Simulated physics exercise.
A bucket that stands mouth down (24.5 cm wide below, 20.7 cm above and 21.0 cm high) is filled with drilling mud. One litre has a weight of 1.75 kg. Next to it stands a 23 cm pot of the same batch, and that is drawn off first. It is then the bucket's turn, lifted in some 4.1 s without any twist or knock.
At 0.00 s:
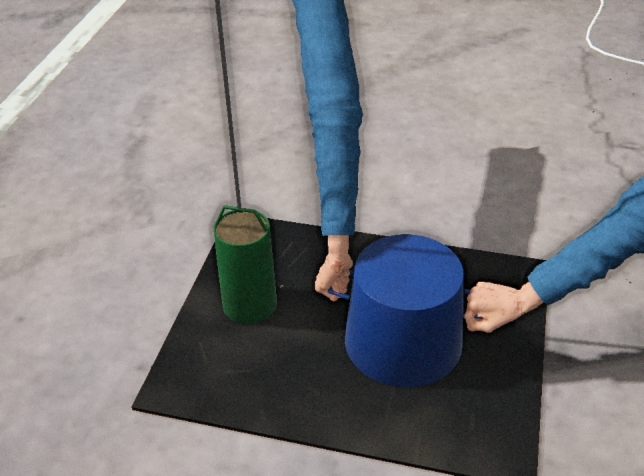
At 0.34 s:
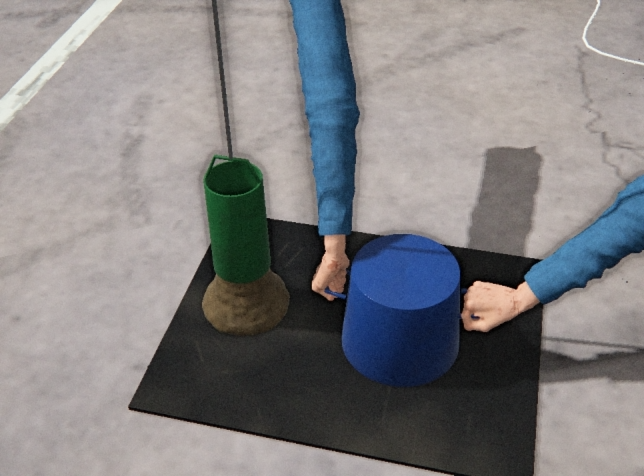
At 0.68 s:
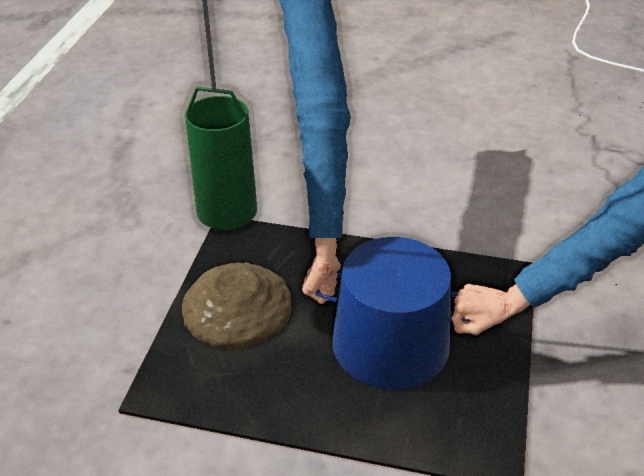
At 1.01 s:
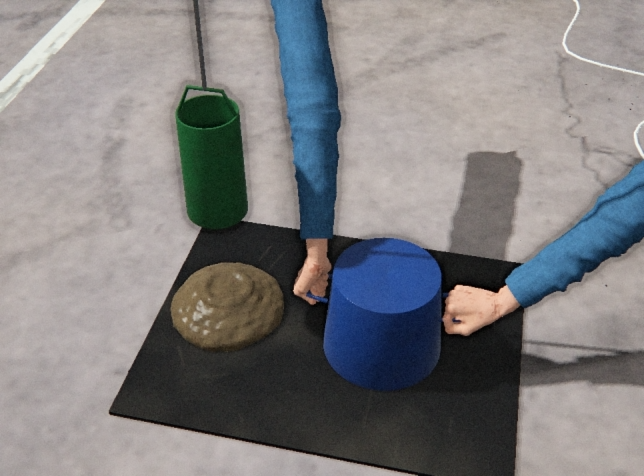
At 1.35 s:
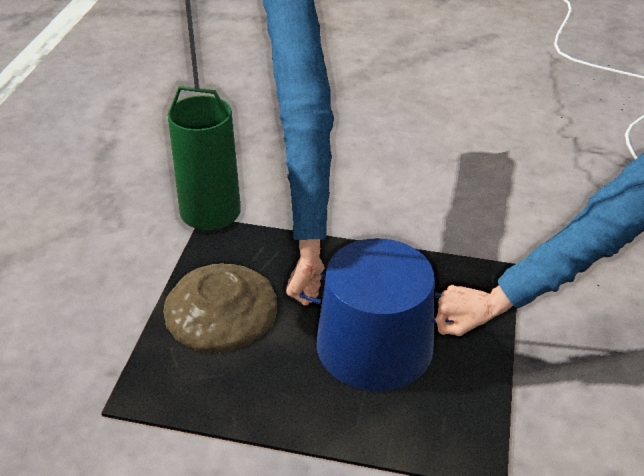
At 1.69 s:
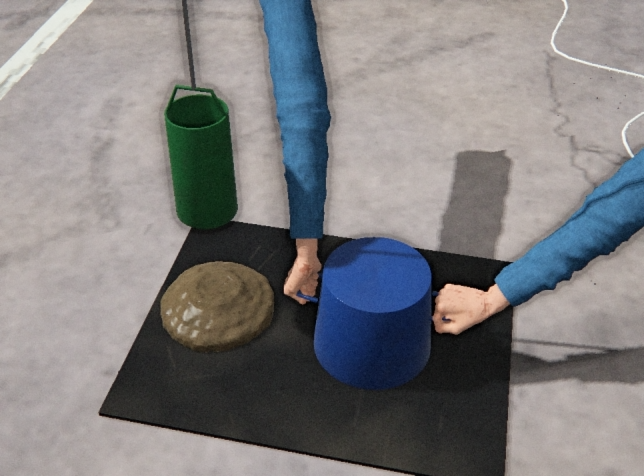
A blue bucket stands mouth down on a black board, gripped by two blue-sleeved hands, beside a green cylinder on a dark line, seen from above on a grey concrete floor. The cylinder rises at the left, leaving brown mud that slumps into a low, wide heap. The hands and bucket stay still on the board while the view drifts slightly right.
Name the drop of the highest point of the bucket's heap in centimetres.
Answer: Close to 13 cm.
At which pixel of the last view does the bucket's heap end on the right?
Near (480, 361).
After 2.7 s, the bucket is up 4.8 cm; the drilling mud has come down 4.8 cm to 16 cm and is 35 cm wide.
After 3.7 s, the bucket is up 13 cm; the drilling mud has come down 12 cm to 8.5 cm and is 46 cm wide.
After 4.8 s, the bucket is up 22 cm; the drilling mud has come down 13 cm to 8.1 cm and is 46 cm wide.
After 6.0 s, the bucket is clear; the drilling mud has come down 13 cm to 8.1 cm and is 47 cm wide.
After 6.4 s, at rest, the bucket is clear; the drilling mud has come down 13 cm to 8.1 cm and is 47 cm wide.
